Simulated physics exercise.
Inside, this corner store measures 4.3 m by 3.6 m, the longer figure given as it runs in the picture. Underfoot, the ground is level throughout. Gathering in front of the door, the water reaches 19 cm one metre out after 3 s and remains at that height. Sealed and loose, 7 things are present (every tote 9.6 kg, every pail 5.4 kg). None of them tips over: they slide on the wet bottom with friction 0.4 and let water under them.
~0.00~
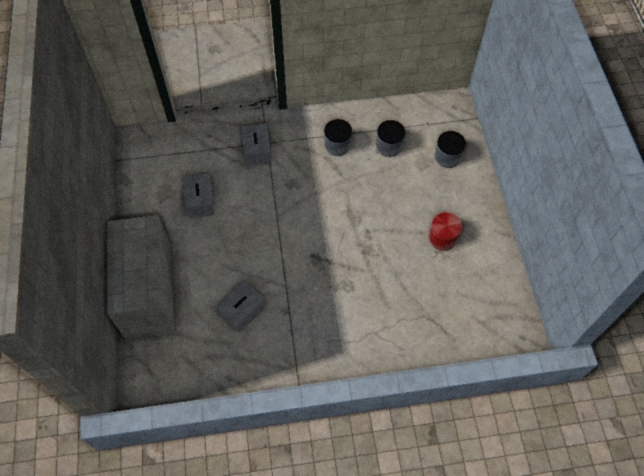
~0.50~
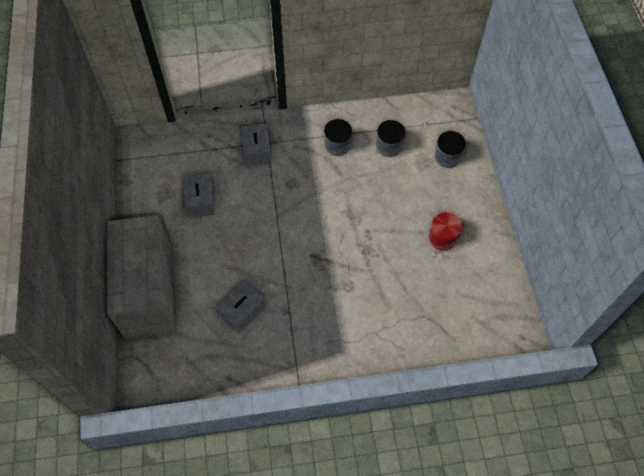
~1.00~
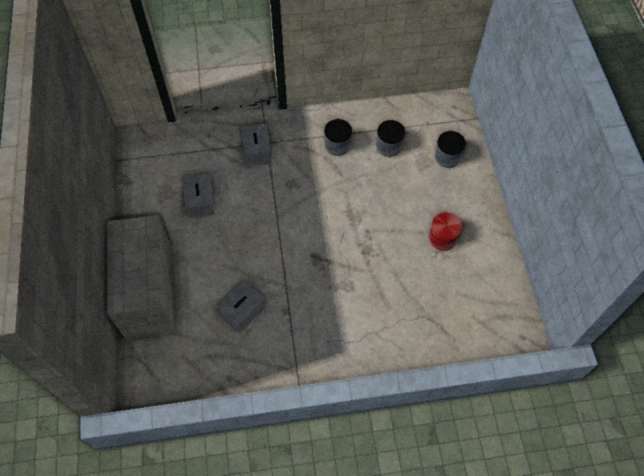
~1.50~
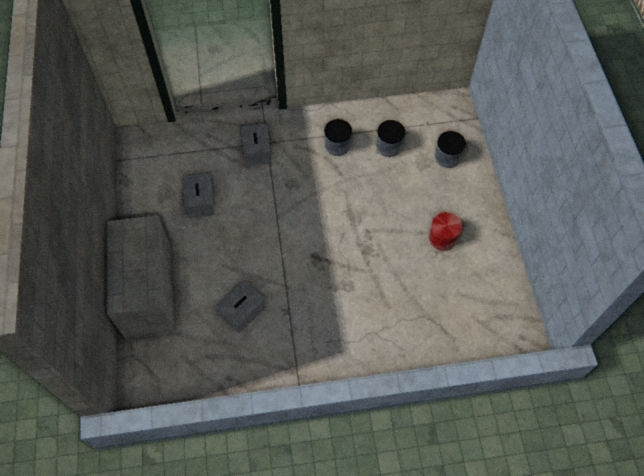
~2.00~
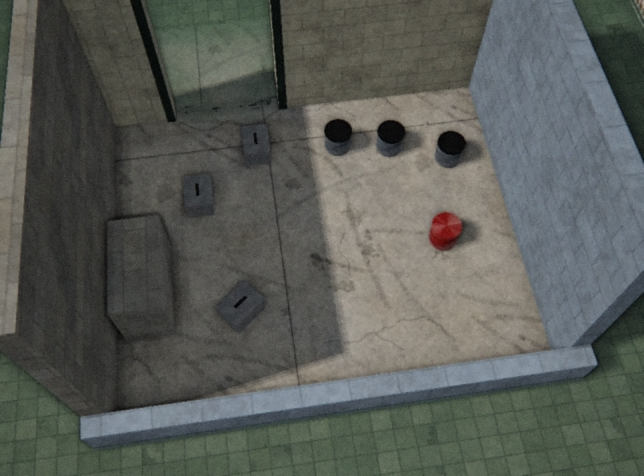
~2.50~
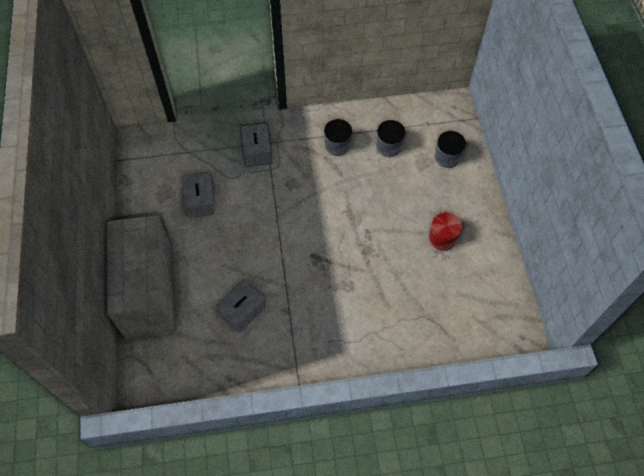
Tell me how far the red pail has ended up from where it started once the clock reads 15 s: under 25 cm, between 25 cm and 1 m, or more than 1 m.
Result: A long trip.
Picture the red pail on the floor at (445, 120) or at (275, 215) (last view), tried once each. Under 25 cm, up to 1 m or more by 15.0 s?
First try: It covers a big distance; second try: It covers a big distance.
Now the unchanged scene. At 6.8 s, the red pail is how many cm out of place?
Roughly 0 cm.
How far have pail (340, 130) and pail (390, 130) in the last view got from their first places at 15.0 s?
They've ended up 120 cm and 150 cm away, in that order.
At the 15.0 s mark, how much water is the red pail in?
Depth approx. 14 cm.
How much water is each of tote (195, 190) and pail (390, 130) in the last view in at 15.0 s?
Depths: Near 16 cm, then near 10 cm.
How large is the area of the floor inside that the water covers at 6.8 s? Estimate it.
Wet area: Approx. 13 m2.
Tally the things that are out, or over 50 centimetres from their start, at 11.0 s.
My count gives 4.
After 3.5 s the red pail is near (447, 225), 0.0 m from its start, aground; 0 afloat.
After 6.8 s the red pail is near (447, 225), 0.0 m from its start, aground; 2 afloat.
After 11.0 s the red pail is near (471, 184), 0.6 m from its start, afloat; 4 afloat.
After 15.0 s the red pail is near (410, 84), 1.9 m from its start, afloat; 7 afloat.
